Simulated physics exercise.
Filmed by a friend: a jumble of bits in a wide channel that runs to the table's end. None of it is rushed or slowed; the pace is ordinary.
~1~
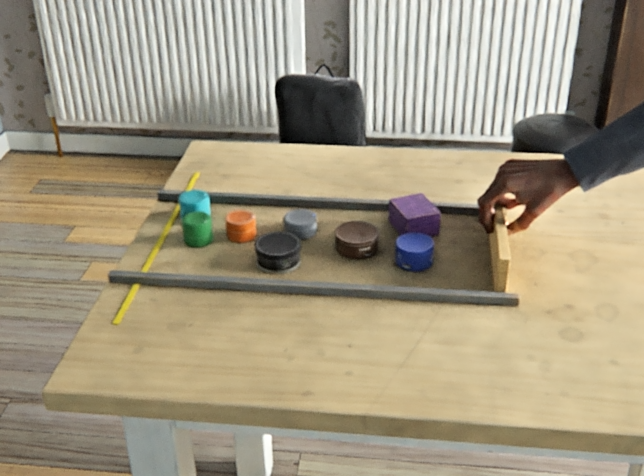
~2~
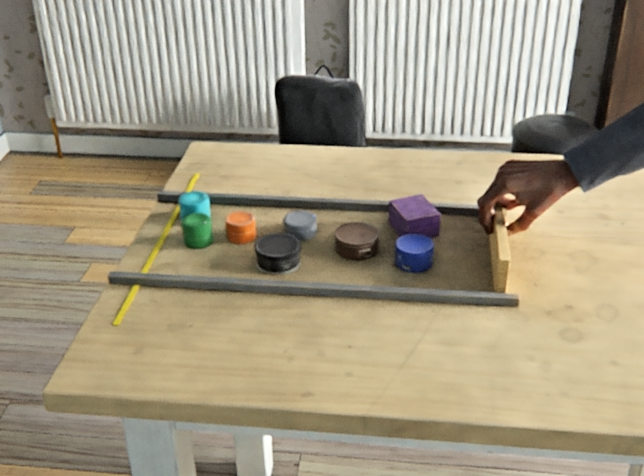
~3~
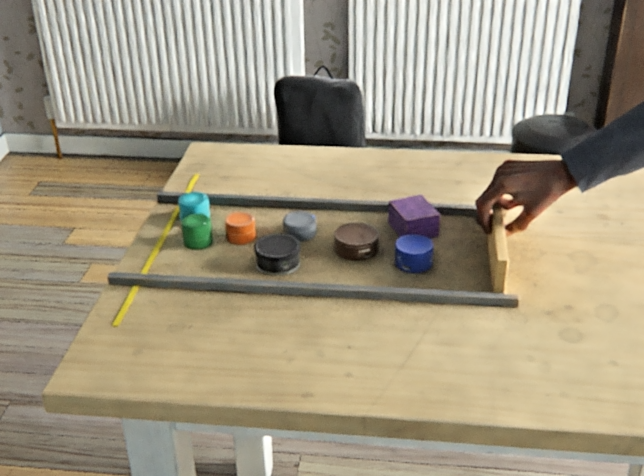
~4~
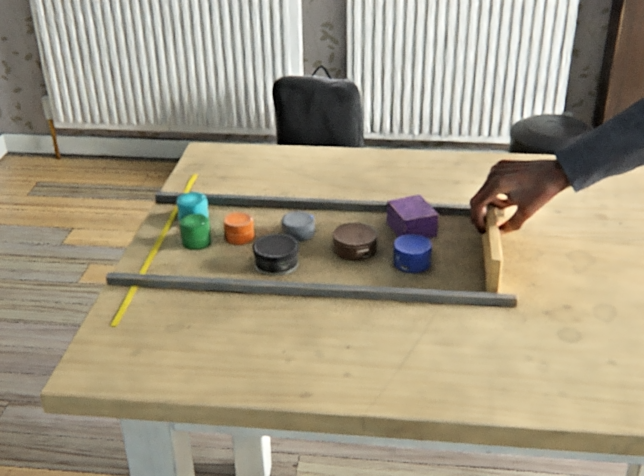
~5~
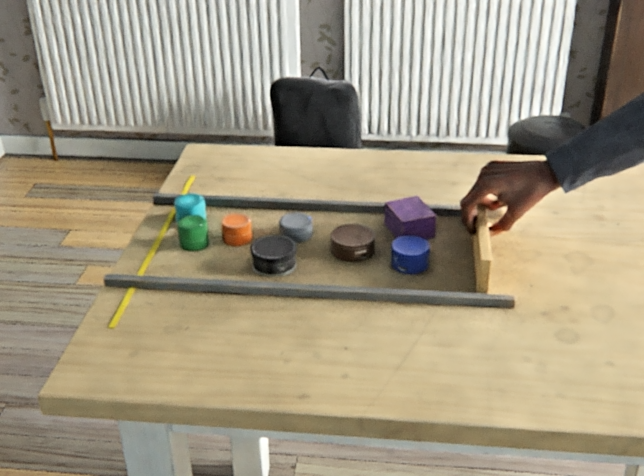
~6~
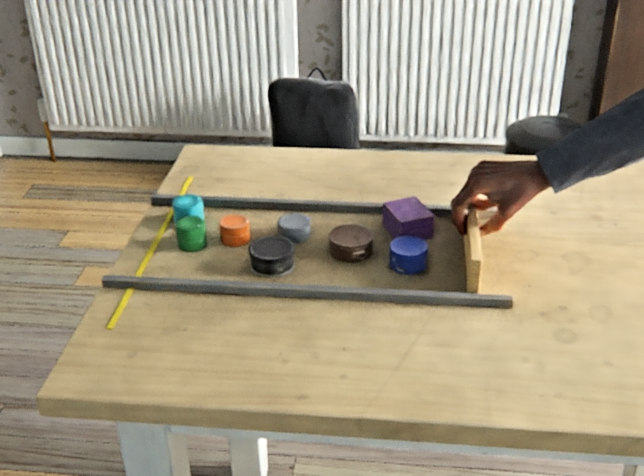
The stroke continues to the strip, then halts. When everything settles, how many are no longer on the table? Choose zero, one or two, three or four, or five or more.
When everything settles, five or more are no longer on the table.
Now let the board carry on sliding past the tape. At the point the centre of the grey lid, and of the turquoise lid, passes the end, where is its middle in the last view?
I'd put it close to (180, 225), and close to (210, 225) for the other one.
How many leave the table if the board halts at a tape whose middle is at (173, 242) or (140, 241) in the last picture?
Taking the two tries in order, the numbers are 5 and 8.
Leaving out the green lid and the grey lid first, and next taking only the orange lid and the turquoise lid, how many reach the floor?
The first removal gives 3, the second gives 3.
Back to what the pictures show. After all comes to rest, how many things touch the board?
It's 3.
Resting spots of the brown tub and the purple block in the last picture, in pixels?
Close to (136, 231); the other close to (151, 206).
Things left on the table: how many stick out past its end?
Overhanging: 3.
Soon after, none off yet; turquoise lid at rest near (188, 211); green lid at rest near (191, 234); orange lid at rest near (235, 231).
After that, none off yet; turquoise lid at rest near (188, 211); green lid moving near (186, 235); orange lid displaced about its own width near (215, 233).
And then, none off yet; turquoise lid displaced well along near (144, 205); green lid displaced well along near (125, 235); orange lid displaced well along near (154, 230).
In the end, the number that fall off is five or more; gone, grey lid, black pot, orange lid, green lid and turquoise lid.
